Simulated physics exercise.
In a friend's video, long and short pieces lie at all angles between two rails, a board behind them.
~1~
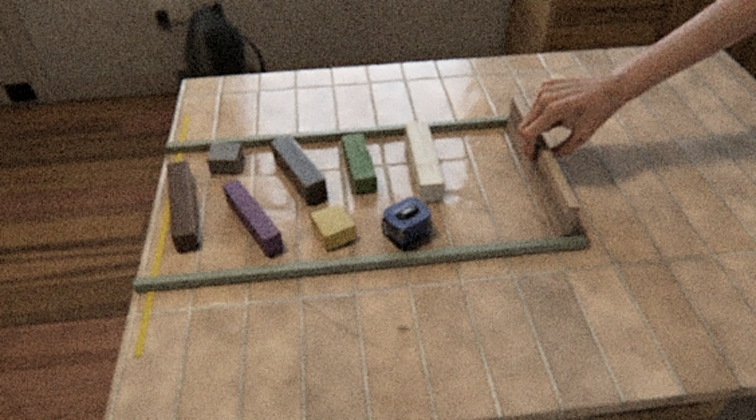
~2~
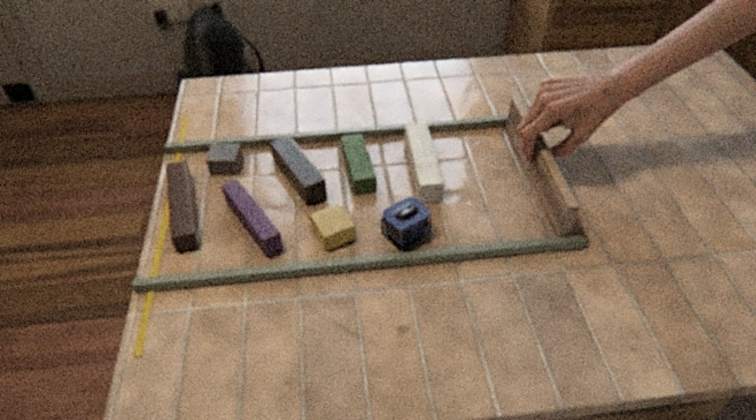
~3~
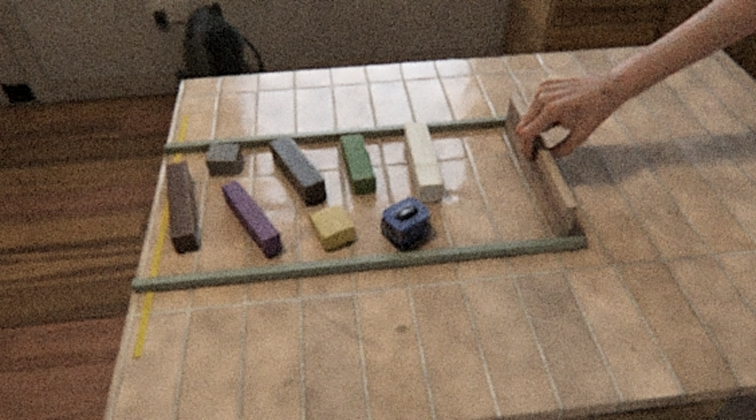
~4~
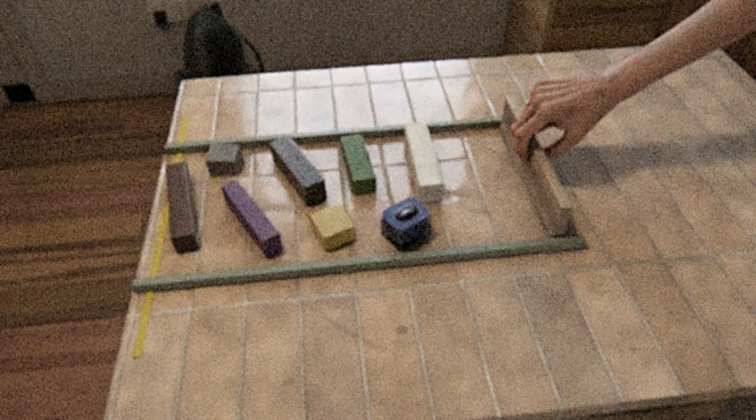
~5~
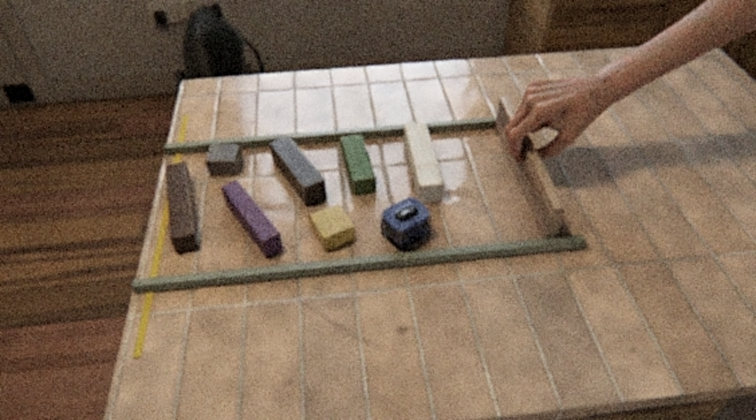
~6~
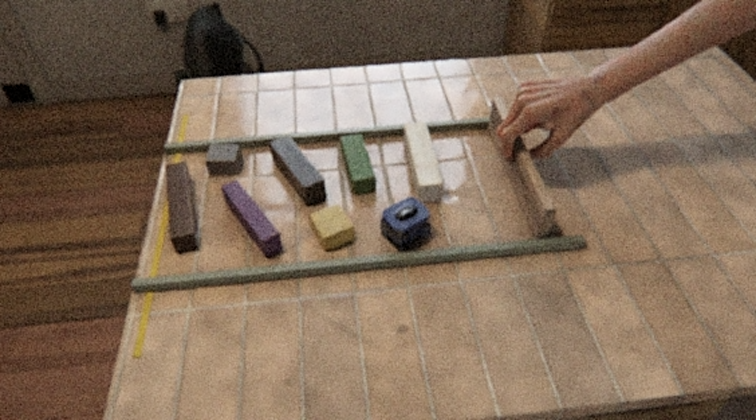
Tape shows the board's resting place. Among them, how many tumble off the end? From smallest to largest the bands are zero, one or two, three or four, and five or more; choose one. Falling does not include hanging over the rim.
The right band is five or more.
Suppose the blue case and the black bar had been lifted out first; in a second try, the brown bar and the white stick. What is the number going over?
Count of fallen: 4 / 5.
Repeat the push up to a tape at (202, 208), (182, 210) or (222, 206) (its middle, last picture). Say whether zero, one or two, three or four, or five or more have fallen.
Well, going through them: Five or over, then 5 or more, then 3 or 4.
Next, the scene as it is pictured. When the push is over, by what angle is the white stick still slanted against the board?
I'd estimate about 0 degrees.
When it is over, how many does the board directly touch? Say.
1.
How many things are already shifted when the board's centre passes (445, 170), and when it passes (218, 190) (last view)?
At the first point the count is 0, at the second it's 8.
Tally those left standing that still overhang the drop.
That adds up to 1.
A little later, none off yet; brown bar at rest near (181, 204); grey block at rest near (224, 159); purple bar at rest near (251, 217).
Next, none off yet; brown bar shifted a little near (167, 206); grey block shifted about its own width near (194, 163); purple bar shifted about its own width near (191, 226).
When it is over, the number that fall off is five or more; down, blue case, green bar, yellow block, black bar, purple bar, grey block and brown bar.
